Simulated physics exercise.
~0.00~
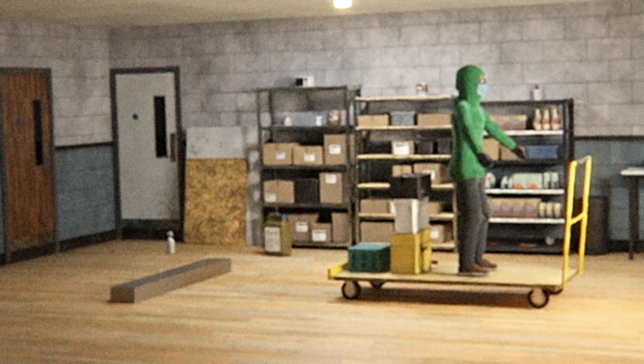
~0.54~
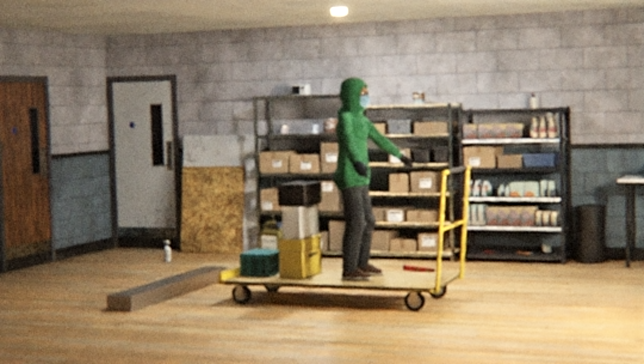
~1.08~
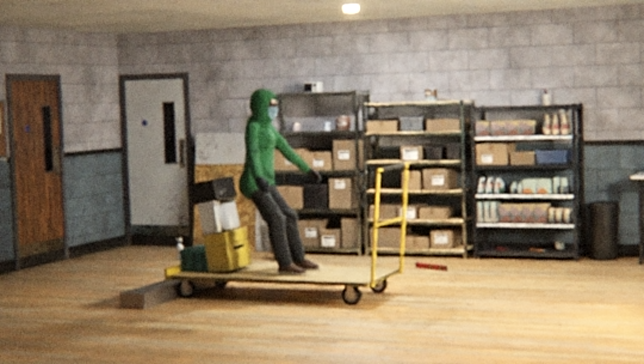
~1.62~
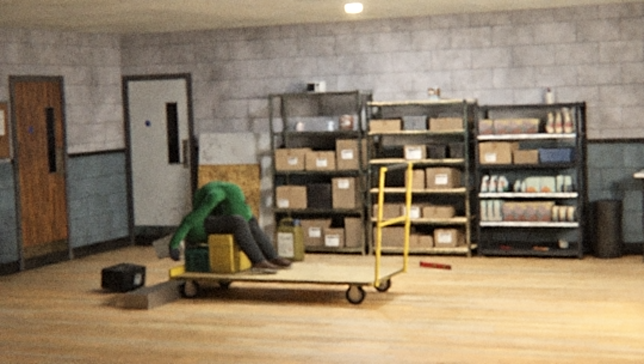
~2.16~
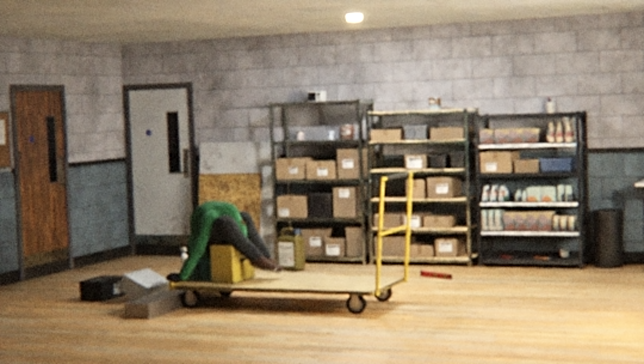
In the video, a green-hooded person rides a yellow-handled trolley leftward until it stops at a low kerb, then slumps over the load as the black carton and white tote fall past the front, ending folded forward over the yellow toolbox, hips still above the deck.
